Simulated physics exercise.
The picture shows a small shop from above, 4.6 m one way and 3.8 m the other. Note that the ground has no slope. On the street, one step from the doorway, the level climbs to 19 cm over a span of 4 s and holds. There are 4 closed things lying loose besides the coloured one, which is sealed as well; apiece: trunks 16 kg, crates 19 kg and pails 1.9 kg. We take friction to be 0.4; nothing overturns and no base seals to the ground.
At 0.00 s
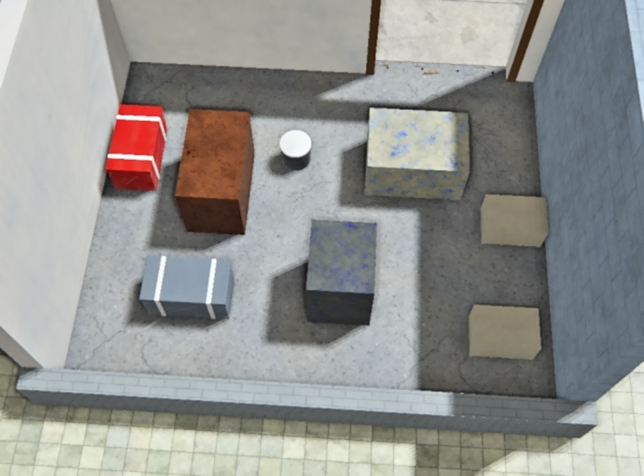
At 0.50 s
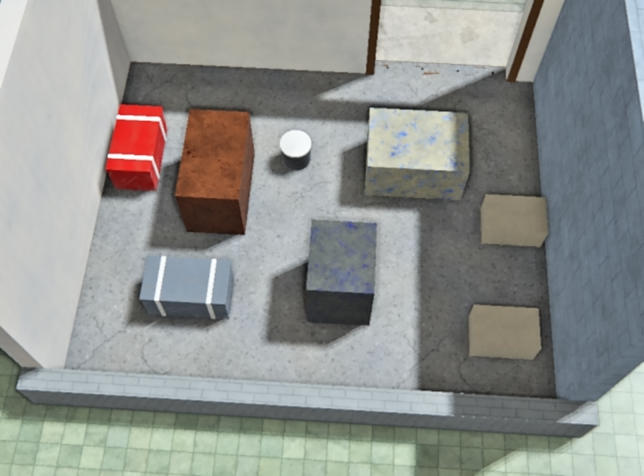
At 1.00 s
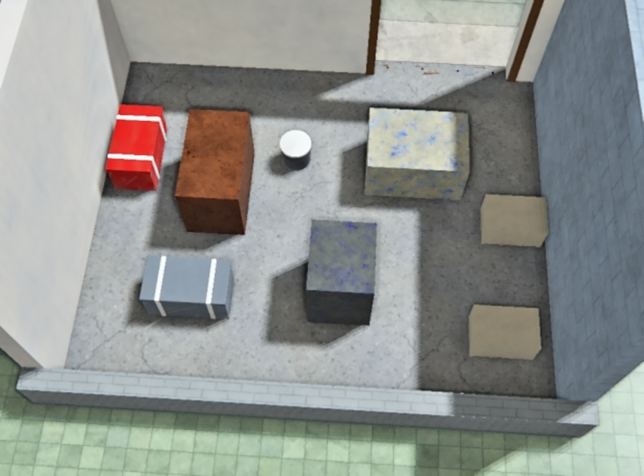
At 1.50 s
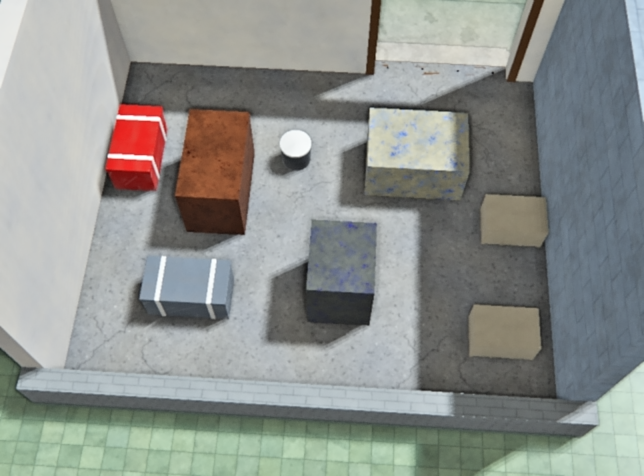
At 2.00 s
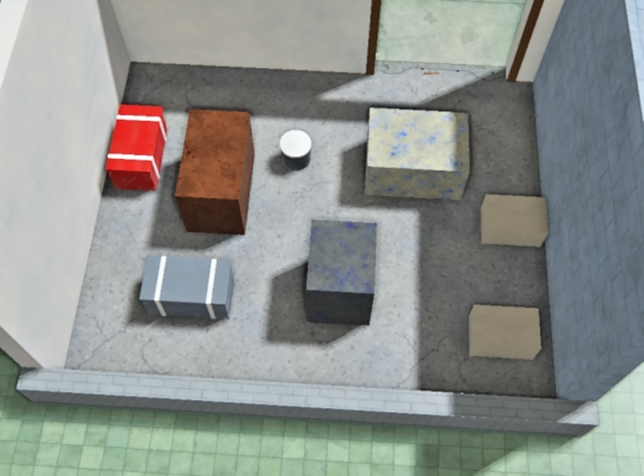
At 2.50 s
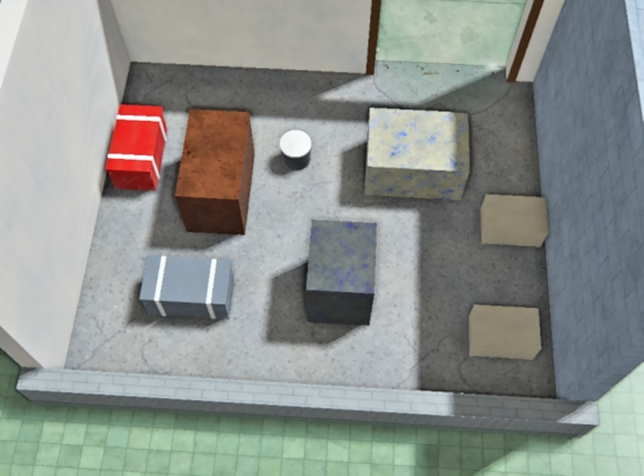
Greenish water spread across the pale tiles in front of the small shop, then behind its back doorway, and finally slipped just inside over the grey floor, while the boxes stayed still.
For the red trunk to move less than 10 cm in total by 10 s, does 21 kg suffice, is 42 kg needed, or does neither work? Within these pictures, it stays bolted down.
42 kg is needed.
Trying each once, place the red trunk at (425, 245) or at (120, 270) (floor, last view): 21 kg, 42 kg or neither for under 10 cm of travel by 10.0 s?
Well, at the first spot you need the heavier weight, and at the second you need the heavier weight.
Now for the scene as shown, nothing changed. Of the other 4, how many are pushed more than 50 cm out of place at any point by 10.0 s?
The count comes to 3.
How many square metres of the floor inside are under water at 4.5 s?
Flooded: Near 4.0 m2.
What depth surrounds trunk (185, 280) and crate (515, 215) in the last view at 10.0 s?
Close to 4 and 8 centimetres.
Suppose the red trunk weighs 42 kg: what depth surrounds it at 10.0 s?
Something like 7 centimetres.
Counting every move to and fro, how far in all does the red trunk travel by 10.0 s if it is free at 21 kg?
80 cm in all.
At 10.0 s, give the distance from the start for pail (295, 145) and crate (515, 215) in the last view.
Net displacement, in order: 200 cm; 150 cm.
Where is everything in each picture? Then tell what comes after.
In the first frame, the red trunk at (134, 137), on the bottom; 0.0 m2 under water; 0 of 5 have shifted.
In the second frame, the red trunk at (134, 137), on the bottom; water covers 0.0 m2; 0 of 5 have shifted.
In the third frame, the red trunk at (134, 137) rests on the ground; water covers 0.0 m2; 0 of 5 have shifted.
In the fourth frame, the red trunk at (134, 137) rests on the ground; 0.0 m2 under water; 0 of 5 have shifted.
In the fifth frame, the red trunk at (134, 137), on the bottom; water covers 0.0 m2; 0 of 5 have shifted.
In the sixth frame, the red trunk at (134, 137) rests on the ground; 0.5 m2 under water; 0 of 5 have shifted.
After 3.5 s the red trunk would be 0 cm from its start with 21 kg and 0 cm from its start with 42 kg; 0 cm of water round it then.
After 4.5 s the red trunk would be 0 cm from its start with 21 kg and 0 cm from its start with 42 kg; 0 cm of water round it then.
After 7.0 s the red trunk would be 0 cm from its start with 21 kg and 0 cm from its start with 42 kg; 3 cm of water round it then.
After 10.0 s the red trunk would be 87 cm from its start with 21 kg and 0 cm from its start with 42 kg; 7 cm of water round it then.
